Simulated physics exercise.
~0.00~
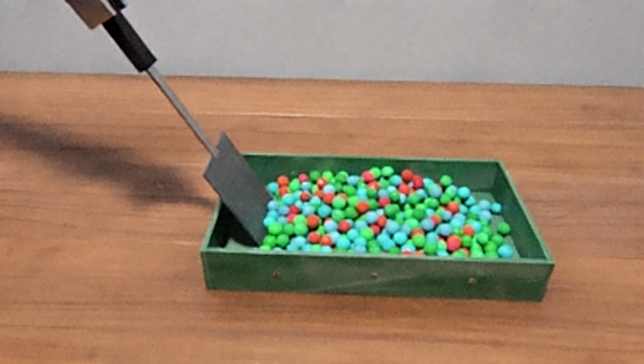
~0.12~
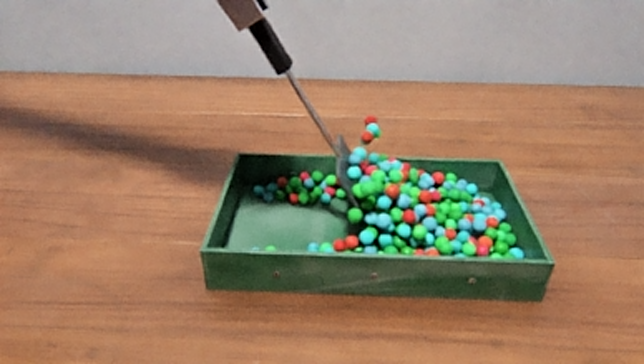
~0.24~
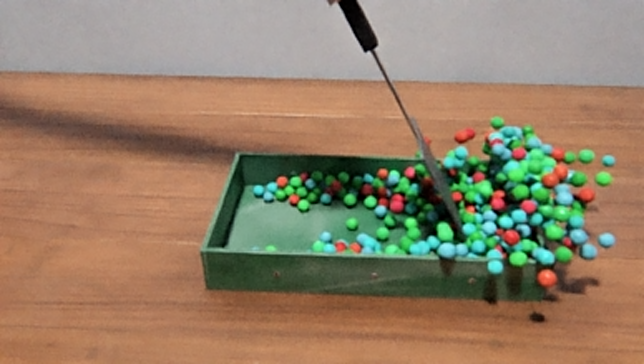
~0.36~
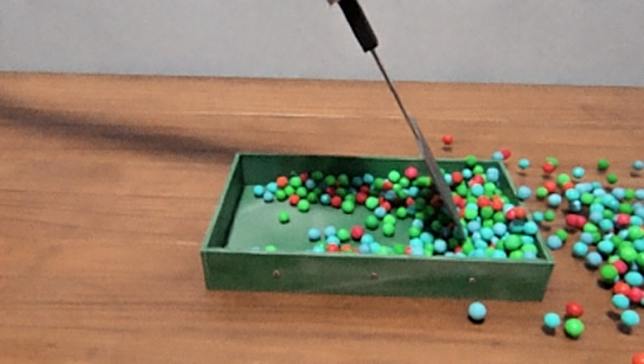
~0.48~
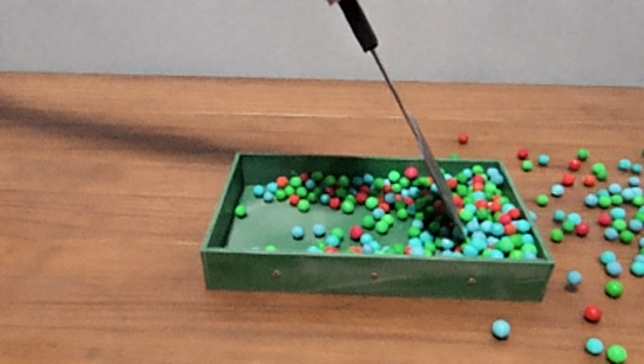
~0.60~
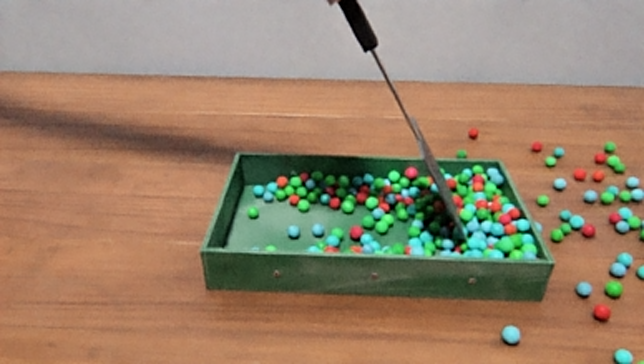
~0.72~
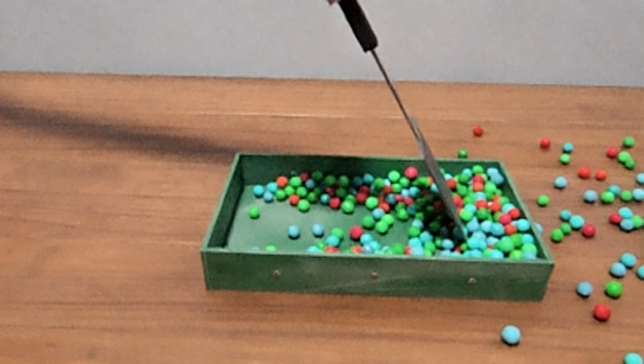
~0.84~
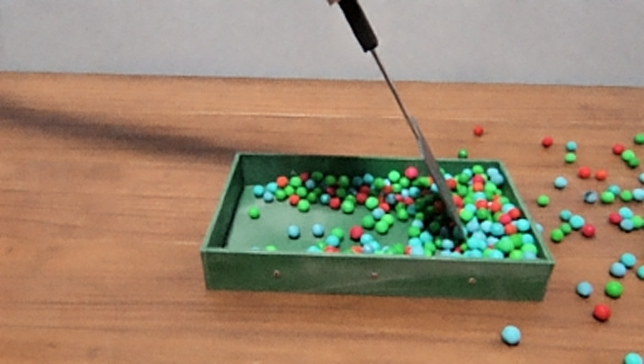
On a wooden table top, a robot arm's spatula pushing colourful round sweets rightward through a green tray, many spilling out and settling.
